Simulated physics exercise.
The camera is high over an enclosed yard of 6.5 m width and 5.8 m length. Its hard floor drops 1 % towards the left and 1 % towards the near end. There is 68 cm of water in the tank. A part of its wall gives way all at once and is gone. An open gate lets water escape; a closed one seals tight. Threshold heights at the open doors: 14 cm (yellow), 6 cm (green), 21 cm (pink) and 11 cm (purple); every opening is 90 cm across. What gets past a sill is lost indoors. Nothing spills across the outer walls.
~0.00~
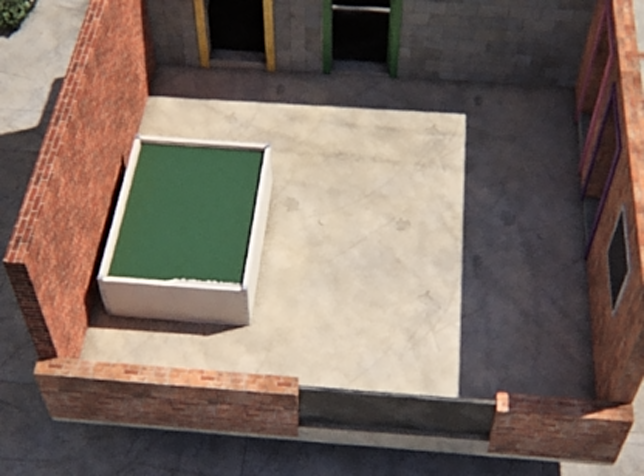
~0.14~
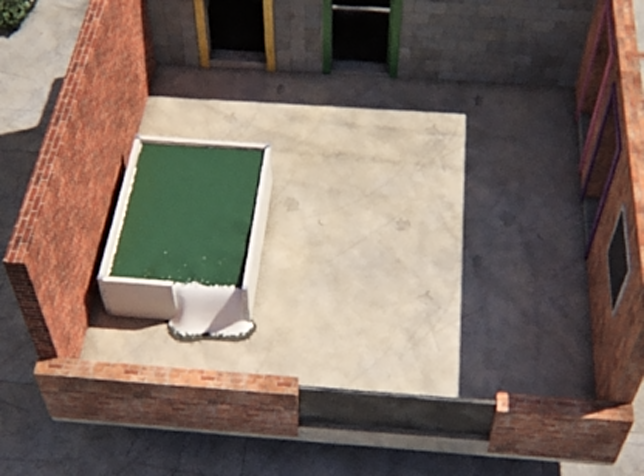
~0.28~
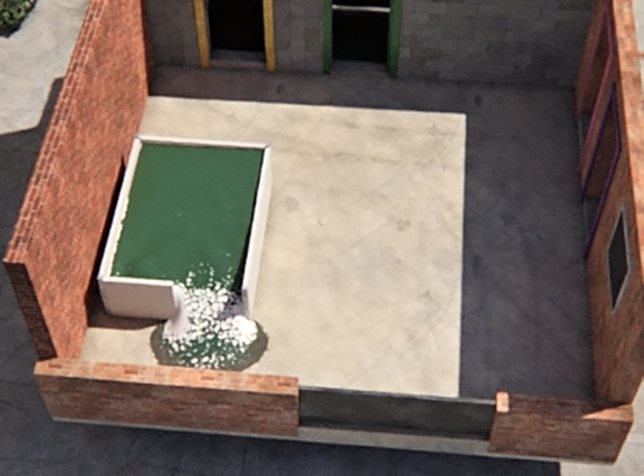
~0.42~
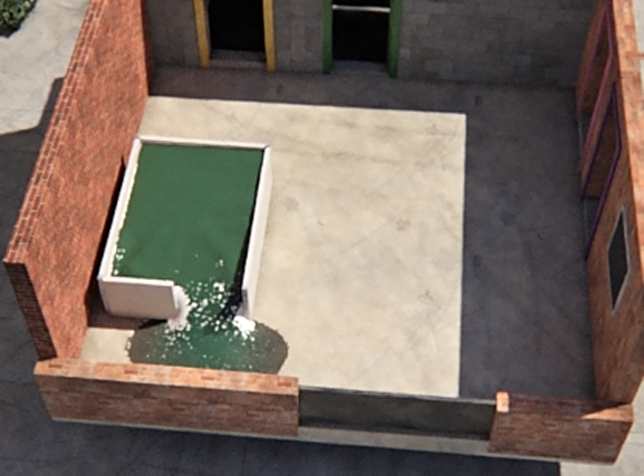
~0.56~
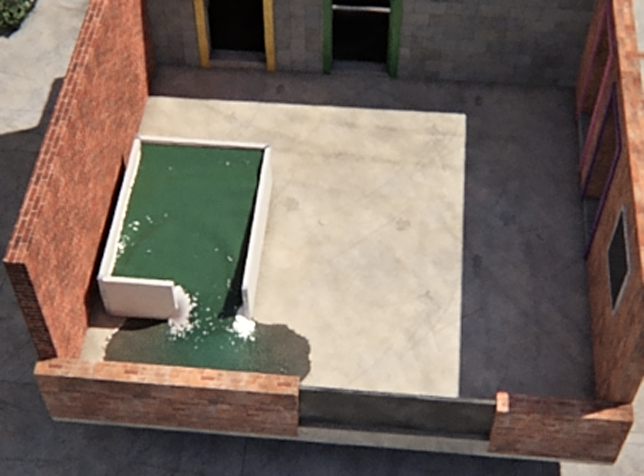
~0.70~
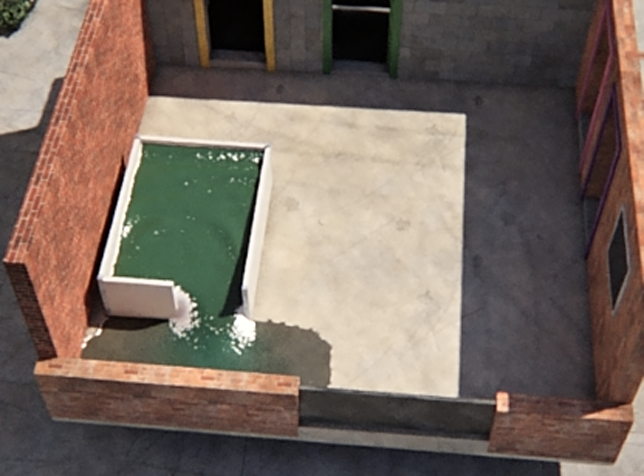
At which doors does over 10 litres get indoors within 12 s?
Within that time: At the yellow door it does not reach the limit; at the green door it does not reach the limit; at the pink door it stays under the limit; at the purple door it keeps below the limit.
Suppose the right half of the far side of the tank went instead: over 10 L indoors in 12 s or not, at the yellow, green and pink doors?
Against that limit: Yellow past it, green past it, pink not over.
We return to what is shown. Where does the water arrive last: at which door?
Last comes the green one.
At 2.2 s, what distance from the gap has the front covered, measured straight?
Some 4.8 m out.
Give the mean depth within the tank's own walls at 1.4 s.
Some 50 cm.
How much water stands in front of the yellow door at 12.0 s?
Roughly 9.0 cm deep.
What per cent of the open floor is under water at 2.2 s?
Some 30 per cent of it.
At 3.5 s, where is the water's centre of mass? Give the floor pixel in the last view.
Around (246, 289).
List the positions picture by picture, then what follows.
The first picture shows the tank at (189, 213) is whole and still, 68 cm deep.
In the second picture, water pours out at (211, 309) and has run 0.5 m, to (173, 328); typically 6 cm deep outside, 68 cm at the tank's back.
In the third picture, water pours out at (211, 310) and has run 0.8 m, to (179, 370); typically 10 cm deep outside, 68 cm at the tank's back.
In the fourth picture, the front is at a hidden place, 1.3 m from the gap at (211, 310); 1.7 m2 of floor is under water; 68 cm left at the back of the tank.
In the fifth picture, the front is at a hidden place, 1.6 m from the gap at (211, 310); 2.4 m2 of floor is under water; 67 cm left at the back of the tank.
In the sixth picture, the front is at a hidden place, 1.8 m from the gap at (211, 310); 2.6 m2 of floor is under water; 62 cm left at the back of the tank.
After 1.4 s water covers 15 % of the floor and is deepest (48 cm) near (202, 401); yellow door not reached, green door not reached, pink door not reached, purple door not reached.
After 2.2 s water covers 30 % of the floor and is deepest (45 cm) near (72, 392); yellow door not reached, green door not reached, pink door not reached, purple door not reached.
After 3.5 s water covers 45 % of the floor and is deepest (31 cm) near (202, 401); yellow door not reached, green door not reached, pink door not reached, purple door 8 cm at the sill, 0 L in.
After 7.0 s water covers 85 % of the floor and is deepest (20 cm) near (72, 392); yellow door 6 cm at the sill, 0 L in, green door 6 cm at the sill, 0 L in, pink door 5 cm at the sill, 0 L in, purple door 7 cm at the sill, 0 L in.
After 12.0 s water covers 95 % of the floor and is deepest (20 cm) near (129, 172); yellow door 9 cm at the sill, 0 L in, green door 4 cm at the sill, 4 L in, pink door 6 cm at the sill, 0 L in, purple door 4 cm at the sill, 0 L in.
